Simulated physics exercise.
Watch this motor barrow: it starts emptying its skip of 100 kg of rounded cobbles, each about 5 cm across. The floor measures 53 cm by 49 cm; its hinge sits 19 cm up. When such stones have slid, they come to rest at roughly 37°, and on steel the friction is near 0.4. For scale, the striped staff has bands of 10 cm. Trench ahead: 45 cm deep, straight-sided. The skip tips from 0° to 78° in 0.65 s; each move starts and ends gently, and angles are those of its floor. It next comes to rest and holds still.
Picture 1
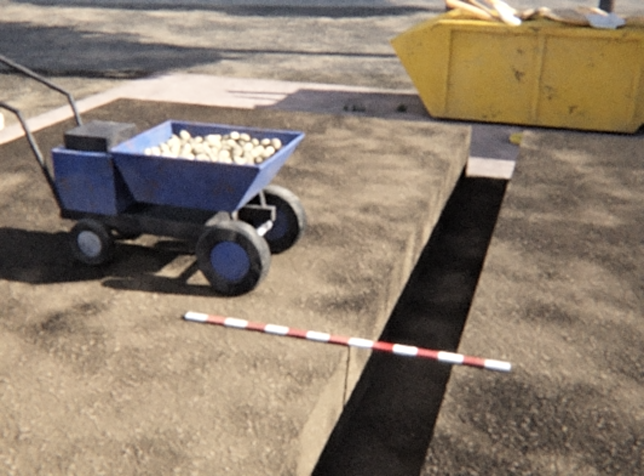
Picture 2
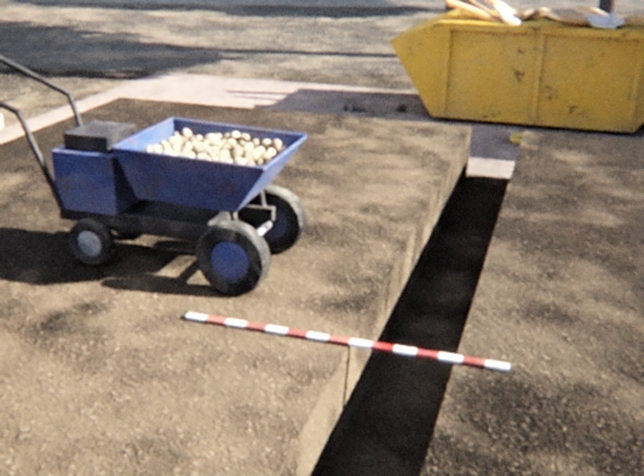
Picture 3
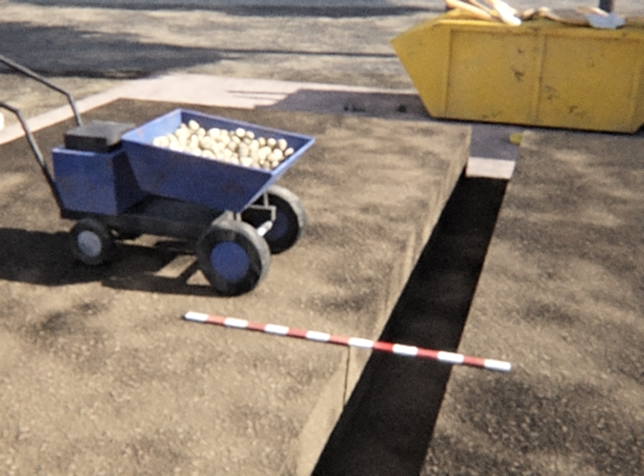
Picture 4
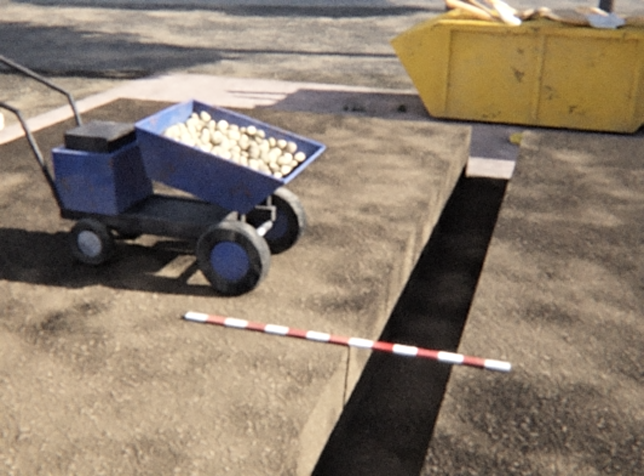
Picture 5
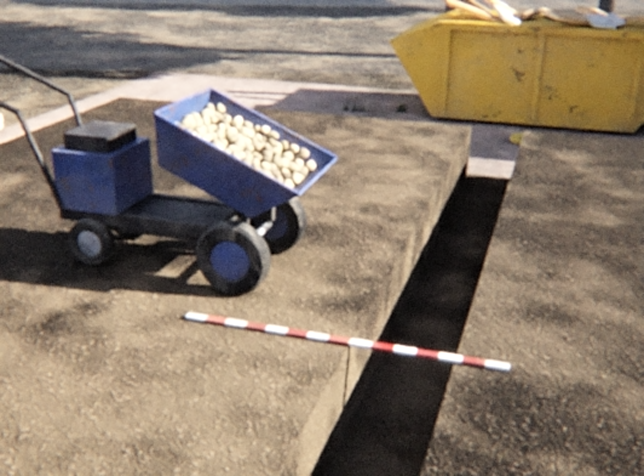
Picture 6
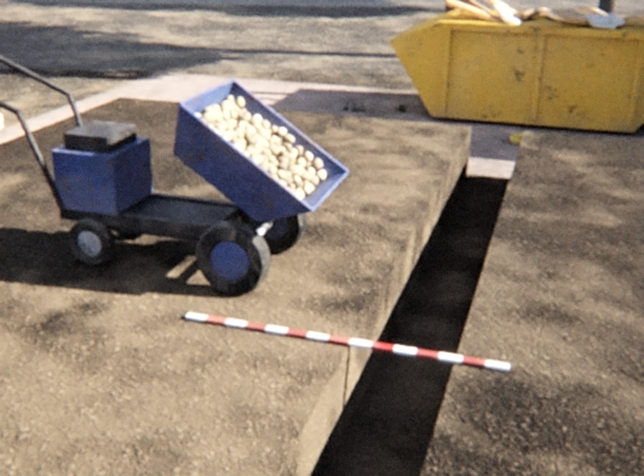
A blue motor barrow standing still beside a straight-sided trench, its skip of pale rounded stones steadily tilting forward to the right.
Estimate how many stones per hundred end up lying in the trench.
80 %.
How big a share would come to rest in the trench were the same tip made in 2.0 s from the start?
It'd be some 70 per cent.
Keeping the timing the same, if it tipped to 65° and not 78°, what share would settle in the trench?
Then about 70 per cent.
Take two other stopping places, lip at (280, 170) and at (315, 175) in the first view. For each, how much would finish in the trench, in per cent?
Result: Close to 100 then close to 95 per cent.
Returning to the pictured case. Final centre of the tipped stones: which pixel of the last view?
Middle at around (424, 363), I'd say.
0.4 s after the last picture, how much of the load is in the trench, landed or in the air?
I'd say near 30 per cent at that time.
Then, 0.2 s after the last picture the floor is at 66°, 100 % in the skip; the foremost stones are at (337, 232).
Then, 0.4 s after the last picture the floor is at 78°, 59 % in the skip, 13 % short of the trench, 28 % in the trench; the foremost stones are at (424, 312).
Then, 0.8 s after the last picture the floor is at 78°, 10 % in the skip, 16 % short of the trench, 74 % in the trench; the foremost stones are at (462, 365).
Then, 2.8 s after the last picture the floor is at 78°, 0 % in the skip, 20 % short of the trench, 80 % in the trench; the foremost stones are at (459, 378).
